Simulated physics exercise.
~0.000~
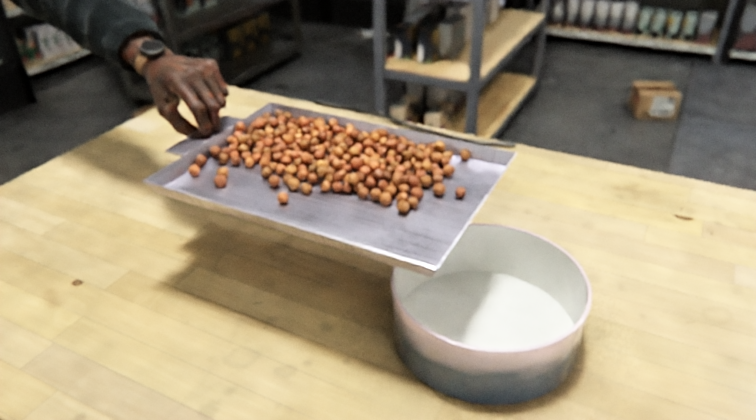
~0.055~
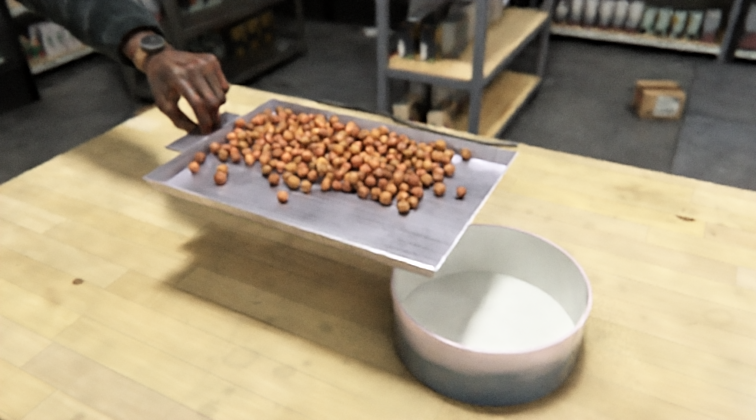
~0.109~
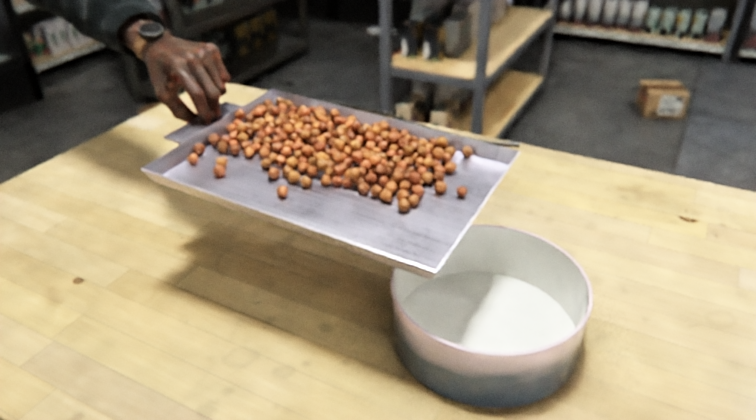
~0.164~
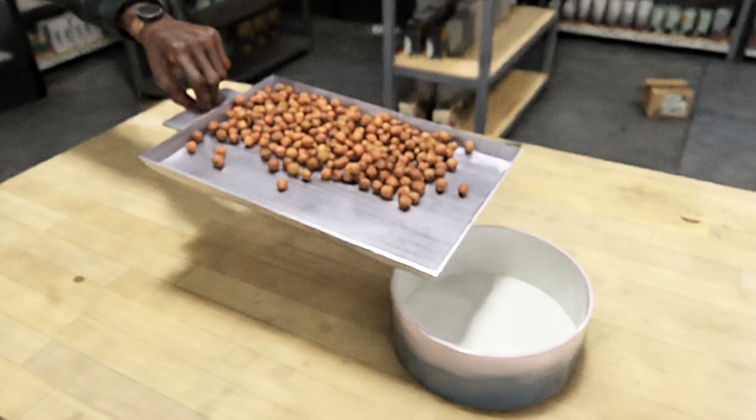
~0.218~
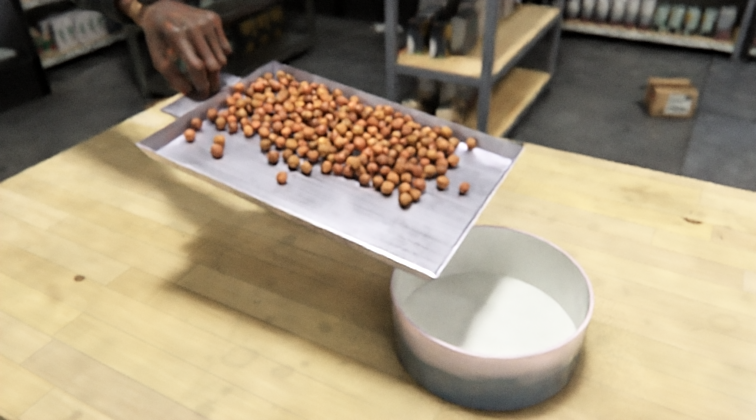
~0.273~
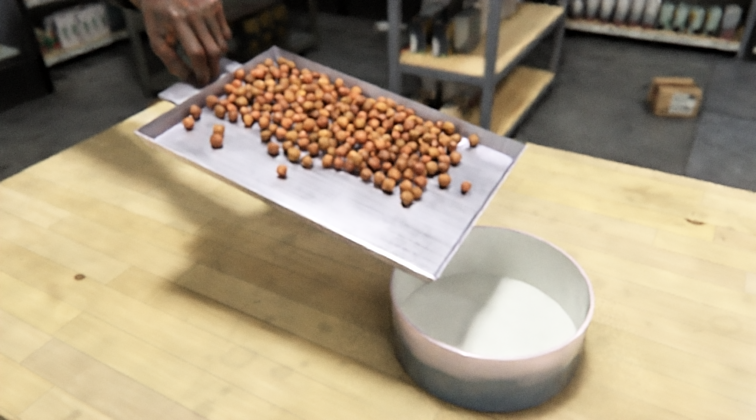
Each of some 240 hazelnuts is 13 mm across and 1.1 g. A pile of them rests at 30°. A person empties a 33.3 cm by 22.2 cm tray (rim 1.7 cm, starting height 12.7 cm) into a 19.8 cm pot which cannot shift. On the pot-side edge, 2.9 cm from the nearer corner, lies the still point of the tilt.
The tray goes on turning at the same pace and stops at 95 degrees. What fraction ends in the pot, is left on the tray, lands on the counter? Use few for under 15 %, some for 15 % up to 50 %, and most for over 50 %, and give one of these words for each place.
Pot: Most, left on the tray: Few, counter: Some.
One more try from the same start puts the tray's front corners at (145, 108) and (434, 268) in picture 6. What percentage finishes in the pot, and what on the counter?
In the pot: 75 per cent; on the counter: 25 per cent.
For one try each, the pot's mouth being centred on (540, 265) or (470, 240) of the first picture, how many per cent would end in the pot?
Try one: ~ 45 %; try two: ~ 25 %.
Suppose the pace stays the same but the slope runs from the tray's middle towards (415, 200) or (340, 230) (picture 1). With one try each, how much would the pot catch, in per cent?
First try: Around 75 percent; second try: Around 20 percent.
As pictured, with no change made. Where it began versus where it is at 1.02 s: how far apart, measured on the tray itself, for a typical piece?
I'd say close to 20 centimetres.
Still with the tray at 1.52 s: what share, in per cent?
15%, roughly.
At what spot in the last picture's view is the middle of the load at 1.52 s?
Expected load position: Near (490, 362).
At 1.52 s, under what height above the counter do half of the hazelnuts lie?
Roughly 2 cm.
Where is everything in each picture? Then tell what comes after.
The first picture shows tray tilt 0 degrees, front corners at (154, 179) and (432, 261); middle of the pieces at (335, 157); pot at (489, 279).
The second picture shows tray tilt 1 degrees, front corners at (153, 176) and (432, 262); middle of the pieces at (336, 155).
The third picture shows tray tilt 3 degrees, front corners at (151, 167) and (432, 264); middle of the pieces at (336, 150).
The fourth picture shows tray tilt 5 degrees, front corners at (149, 155) and (432, 266), lowest corner right front; middle of the pieces at (337, 142).
The fifth picture shows tray tilt 8 degrees, front corners at (147, 143) and (432, 268), lowest corner right front; middle of the pieces at (338, 133).
The sixth picture shows tray tilt 11 degrees, front corners at (145, 131) and (432, 269), lowest corner right front; middle of the pieces at (339, 125); pot at (490, 283). The tray's pace is about 50 degrees a second.
Then, at 1.02 s, tilt 50 degrees; the tray holds 70 %, the pot 10 %.
After 1.52 s, tilt 76 degrees; the tray holds 15 %, the pot 55 %.
Then, at 2.09 s, tilt 95 degrees; the tray holds 0 %, the pot 75 %.
By 2.4 s all is still; pot 75 %, tray 0 %, counter 25 %.
